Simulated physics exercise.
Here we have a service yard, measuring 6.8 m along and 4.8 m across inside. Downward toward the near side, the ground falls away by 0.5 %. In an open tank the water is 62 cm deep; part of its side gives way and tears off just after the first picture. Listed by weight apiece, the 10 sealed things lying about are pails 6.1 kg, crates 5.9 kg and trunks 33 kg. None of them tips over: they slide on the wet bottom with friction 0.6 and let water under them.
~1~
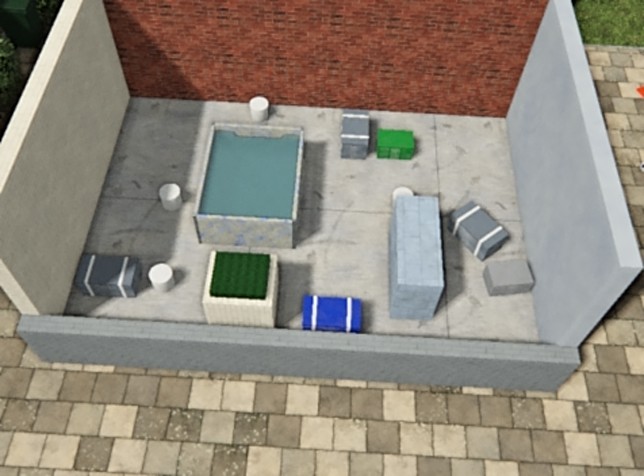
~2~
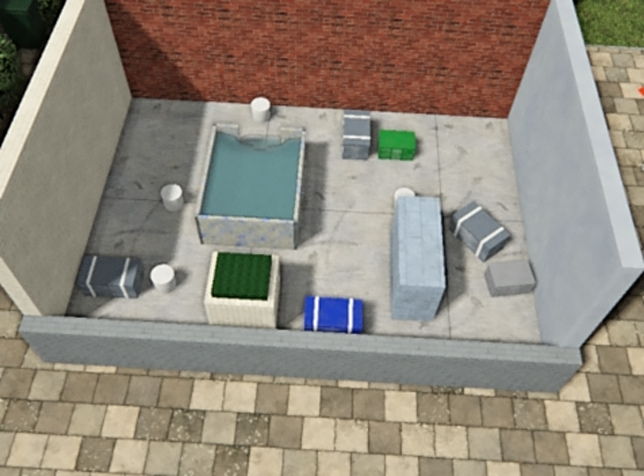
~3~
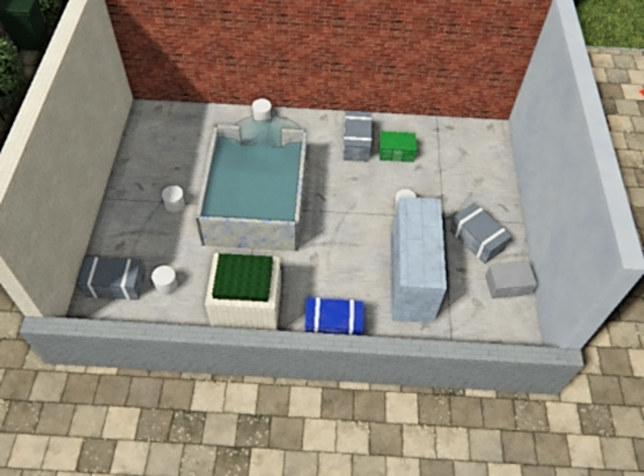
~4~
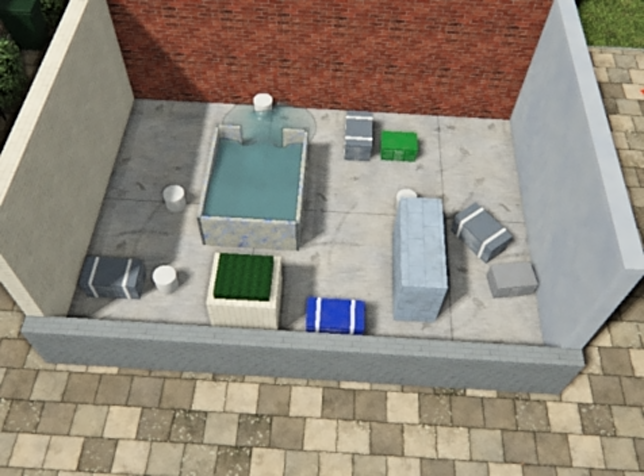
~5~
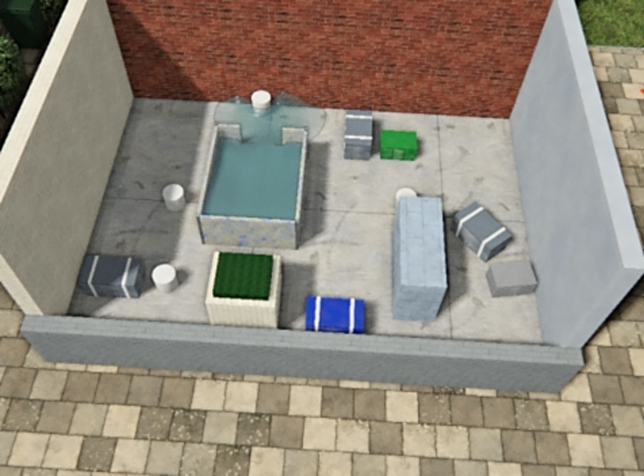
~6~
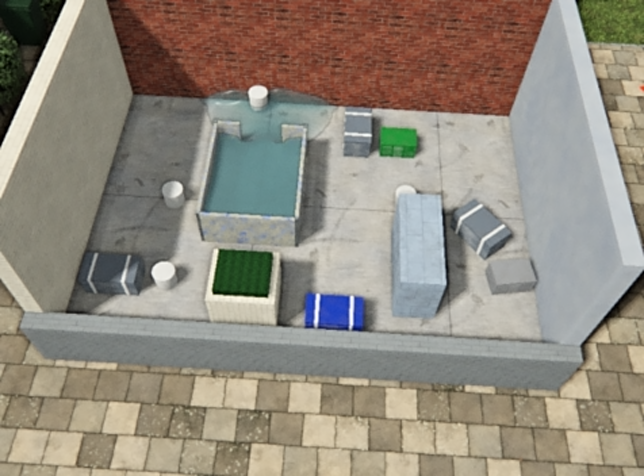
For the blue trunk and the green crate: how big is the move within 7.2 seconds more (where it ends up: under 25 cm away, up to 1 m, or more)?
Here's what I'd expect: The blue trunk remains in place while the green crate gets pushed a bit.
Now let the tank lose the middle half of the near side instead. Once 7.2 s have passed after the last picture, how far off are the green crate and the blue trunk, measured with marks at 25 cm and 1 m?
The green crate is swept a long way; the blue trunk remains where it was.
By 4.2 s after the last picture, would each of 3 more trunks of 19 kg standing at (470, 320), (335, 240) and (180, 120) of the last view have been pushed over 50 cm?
One by one: Below the mark, below the mark, beyond the mark.
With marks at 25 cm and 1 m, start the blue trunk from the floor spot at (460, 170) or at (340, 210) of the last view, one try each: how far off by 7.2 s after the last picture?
Well, it scarcely moves on the first try and scarcely moves on the second.
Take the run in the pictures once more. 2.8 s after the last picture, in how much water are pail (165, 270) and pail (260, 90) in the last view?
Around 2 cm and 5 cm.
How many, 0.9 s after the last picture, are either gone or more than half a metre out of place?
By then 1.
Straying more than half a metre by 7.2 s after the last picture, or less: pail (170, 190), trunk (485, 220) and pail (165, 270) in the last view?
Results in listed order: Falls short / falls short / falls short.
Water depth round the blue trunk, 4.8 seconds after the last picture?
Roughly 1 cm deep.
Then, 0.9 s after the last picture the blue trunk is near (334, 309), 0.0 m from its start, aground; the green crate is near (399, 136), 0.0 m from its start, aground; 0 afloat.
Then, 2.8 s after the last picture the blue trunk is near (334, 309), 0.0 m from its start, aground; the green crate is near (414, 153), 0.4 m from its start, aground; 0 afloat.
Then, 4.8 s after the last picture the blue trunk is near (334, 309), 0.0 m from its start, aground; the green crate is near (414, 153), 0.4 m from its start, aground; 0 afloat.
Then, 7.2 s after the last picture the blue trunk is near (334, 309), 0.0 m from its start, aground; the green crate is near (414, 153), 0.4 m from its start, aground; 1 afloat.
